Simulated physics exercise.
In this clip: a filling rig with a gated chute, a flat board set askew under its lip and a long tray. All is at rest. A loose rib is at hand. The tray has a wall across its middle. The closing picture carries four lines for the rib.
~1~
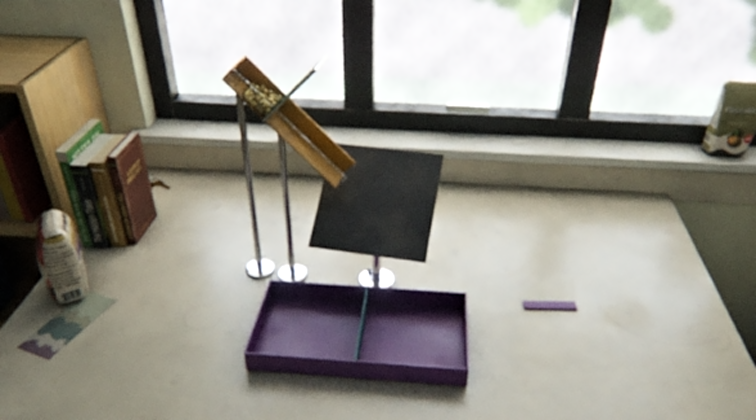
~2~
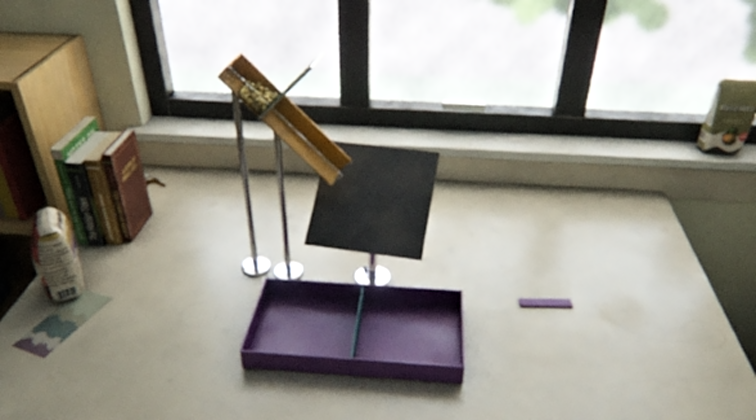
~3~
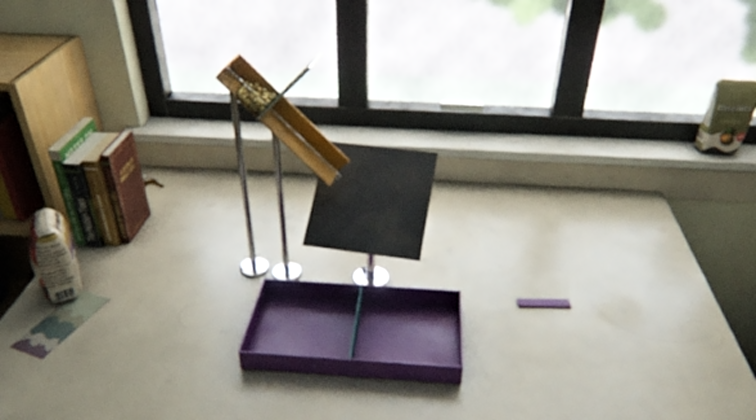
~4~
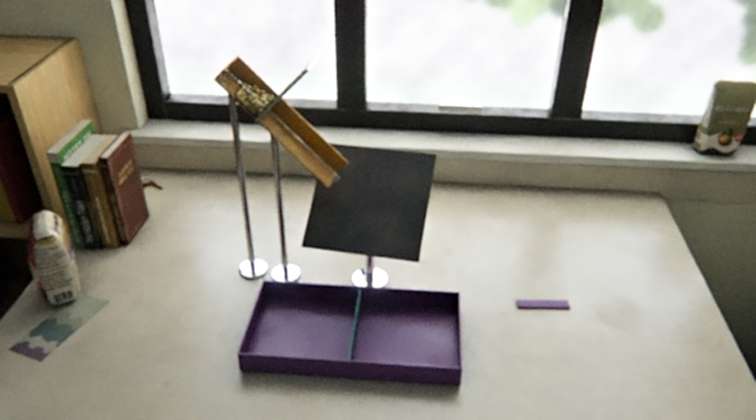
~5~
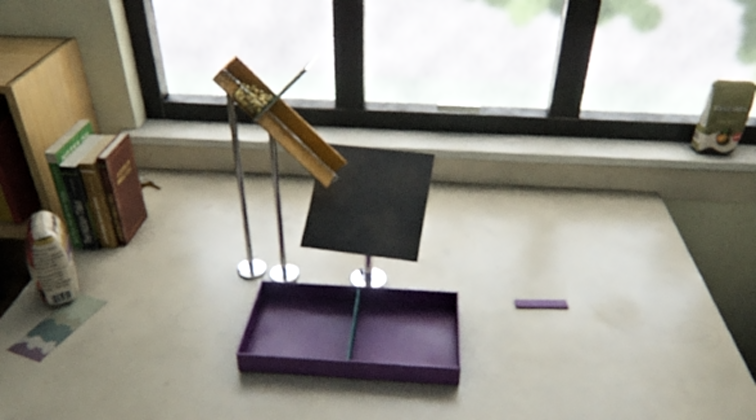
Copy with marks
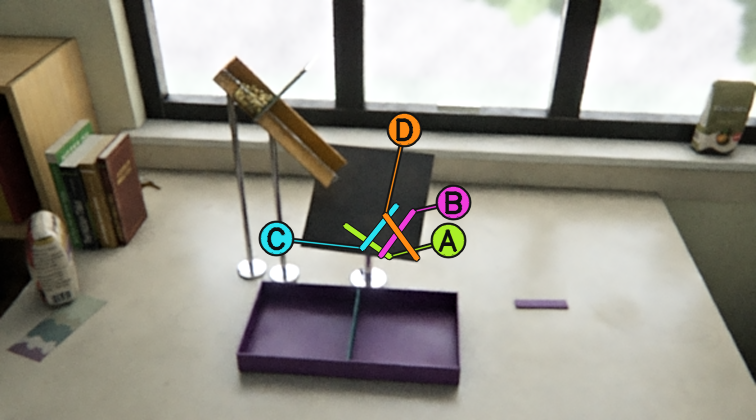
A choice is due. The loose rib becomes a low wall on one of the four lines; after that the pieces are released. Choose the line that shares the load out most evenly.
It is B.
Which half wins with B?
More lands on the right.
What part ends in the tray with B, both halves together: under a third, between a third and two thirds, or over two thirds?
Over two thirds.
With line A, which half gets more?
The right half.
On the marked copy, line A from (346, 225) to (389, 256); line B from (412, 211) to (381, 255); line C from (396, 206) to (362, 248); line D from (385, 215) to (416, 258).
With A, of what is caught, none in the left half, all in the right.
With B, of what is caught, about a third in the left half, about two thirds in the right.
With C, of what is caught, nearly all in the left half, a small part in the right.
With D, of what is caught, a small part in the left half, nearly all in the right.
